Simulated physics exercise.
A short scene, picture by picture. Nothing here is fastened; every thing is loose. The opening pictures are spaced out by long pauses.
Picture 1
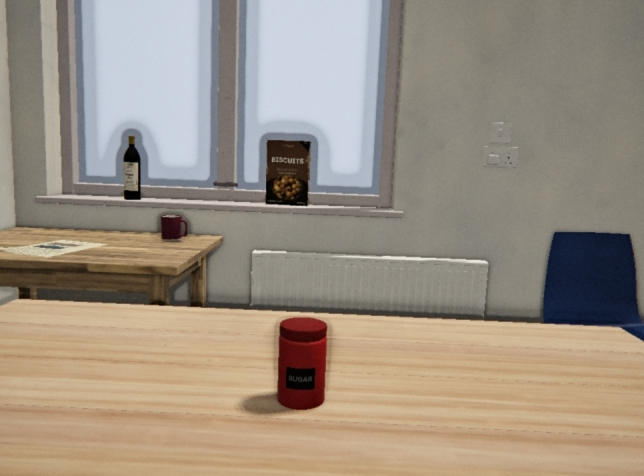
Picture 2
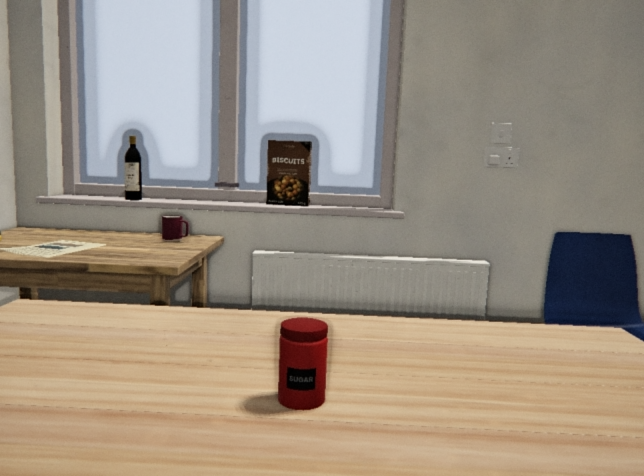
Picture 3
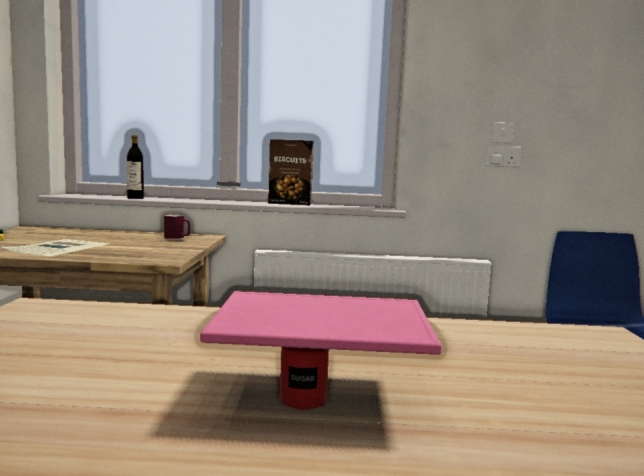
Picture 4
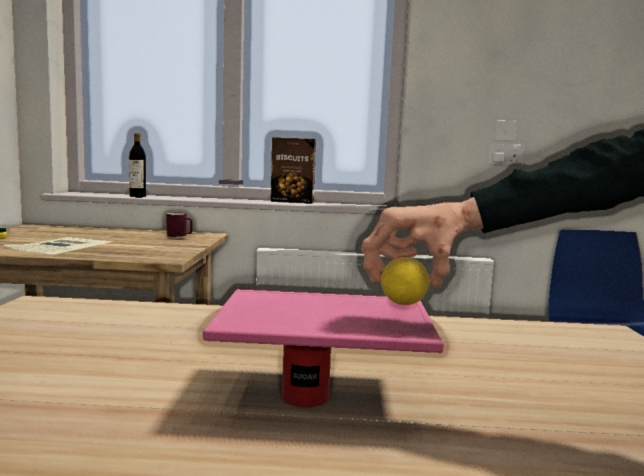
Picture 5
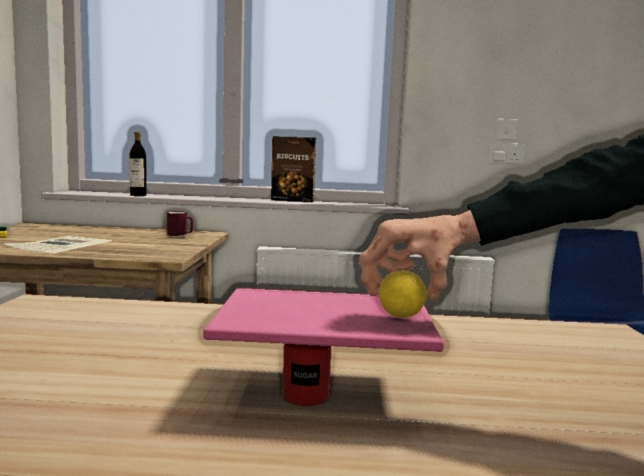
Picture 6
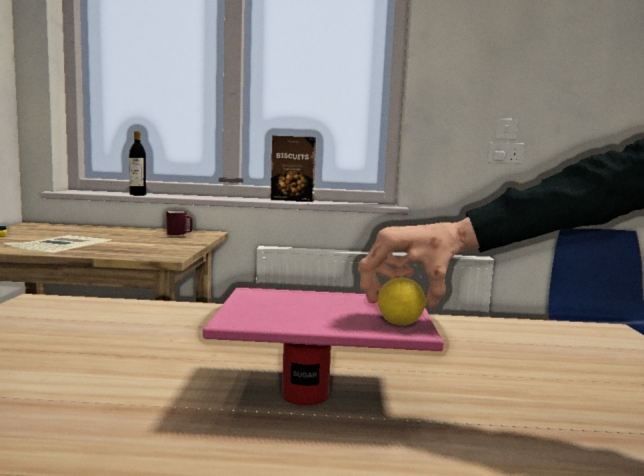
A hand in a dark sleeve lowered a yellow lemon onto the right side of a pink lid, which had appeared on top of a red sugar tin on a wooden table.
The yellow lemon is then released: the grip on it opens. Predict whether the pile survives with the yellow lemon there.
It does not survive.
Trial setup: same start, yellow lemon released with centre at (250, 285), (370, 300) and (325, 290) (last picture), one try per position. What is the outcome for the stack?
First time it stays put, second time it falls over, third time it stays put.
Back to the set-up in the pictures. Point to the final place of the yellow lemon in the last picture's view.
Look near (519, 409) in the final picture.
Then, 0.40 s after the last picture, yellow lemon now fallen; pink lid tipped 51° from how it was.
Then, 0.70 s after the last picture, pink lid now fallen.
At rest, fallen, yellow lemon and pink lid; red jar in place. Seen from the same camera at the end, yellow lemon near (519, 409). The stack gives way.
